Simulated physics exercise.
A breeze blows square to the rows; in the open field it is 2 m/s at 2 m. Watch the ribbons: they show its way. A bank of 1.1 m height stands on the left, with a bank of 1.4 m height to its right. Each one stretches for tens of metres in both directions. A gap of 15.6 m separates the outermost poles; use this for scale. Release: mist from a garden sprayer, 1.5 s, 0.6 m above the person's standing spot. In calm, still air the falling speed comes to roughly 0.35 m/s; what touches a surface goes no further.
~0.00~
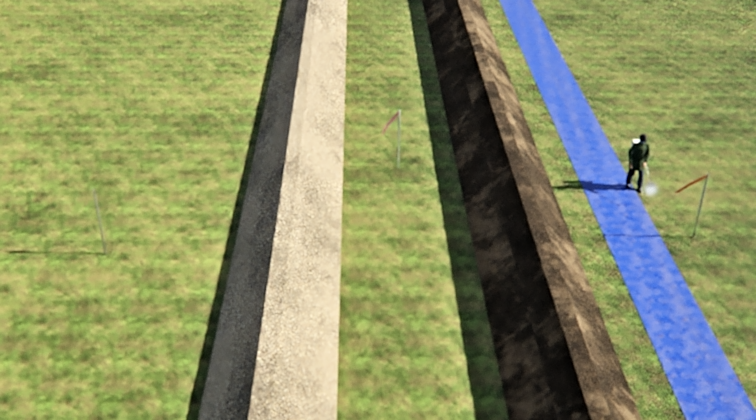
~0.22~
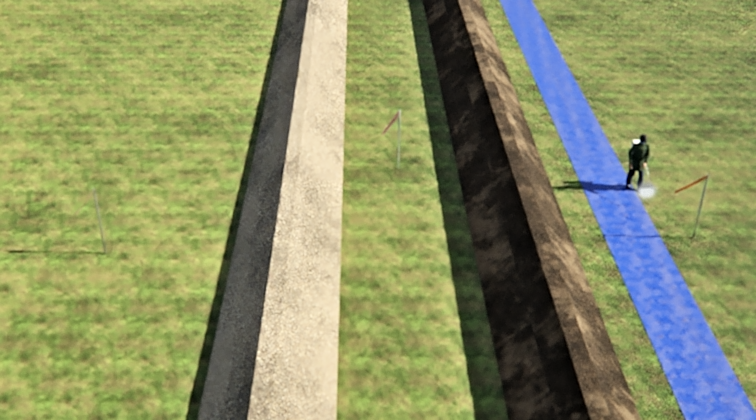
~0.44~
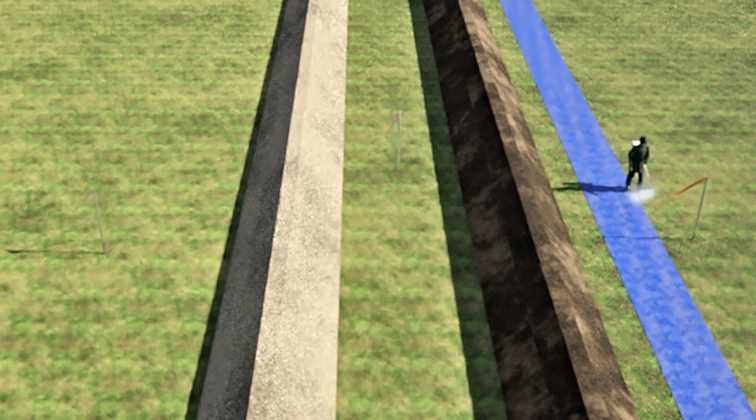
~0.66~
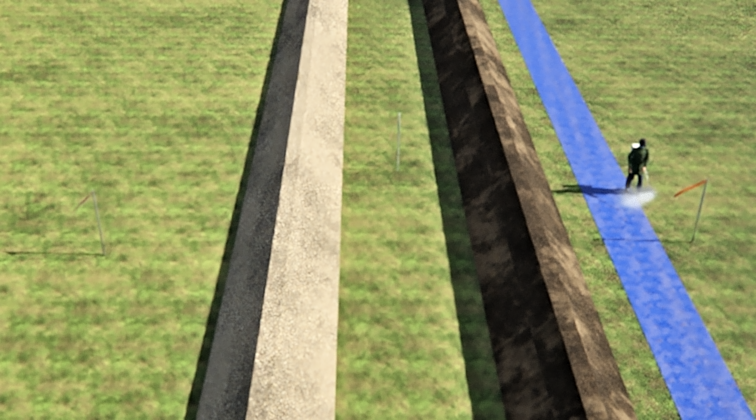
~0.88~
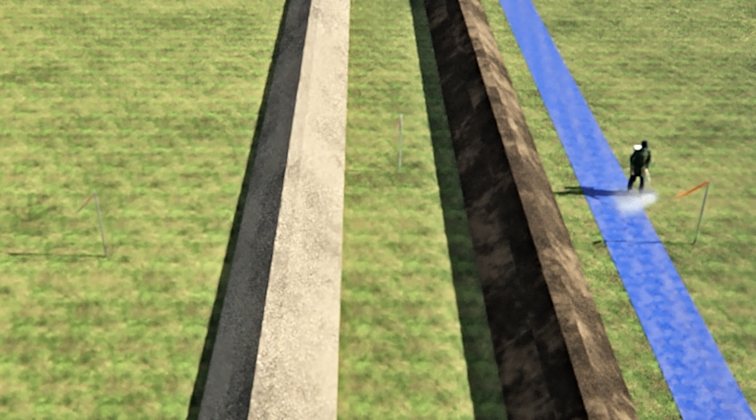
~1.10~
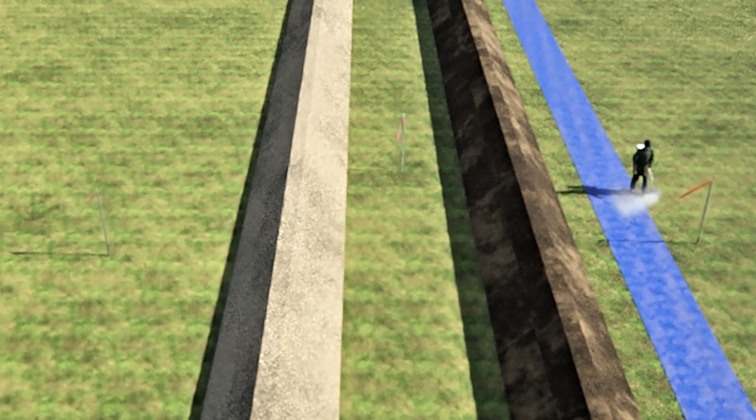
The clip shows a grassy field with a pale bank, a dark bank and a blue strip, where a small figure stands still as white mist from a sprayer spreads slightly leftward and ribbons on thin poles shift.
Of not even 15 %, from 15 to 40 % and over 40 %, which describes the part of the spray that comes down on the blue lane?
The part of the spray that comes down on the blue lane is above 40 %.
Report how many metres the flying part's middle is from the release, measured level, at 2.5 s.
Roughly 1.0 m.
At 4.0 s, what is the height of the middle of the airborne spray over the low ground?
0.4 m.
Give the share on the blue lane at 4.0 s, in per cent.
65 per cent or so.
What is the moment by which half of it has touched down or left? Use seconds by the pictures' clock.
About 2.6 seconds.
After 2.5 s, 41 % lies on the blue lane; 42 % has touched down or left; the middle of what still flies is 0.3 m above the low ground, near (609, 203).
After 4.0 s, 66 % lies on the blue lane; 78 % has touched down or left; the middle of what still flies is 0.5 m above the low ground, near (571, 197).
After 8.0 s, 67 % lies on the blue lane; 94 % has touched down or left.
After 20.0 s, 67 % lies on the blue lane; 99 % has touched down or left.
After 45.0 s, 67 % lies on the blue lane; 100 % has touched down or left.
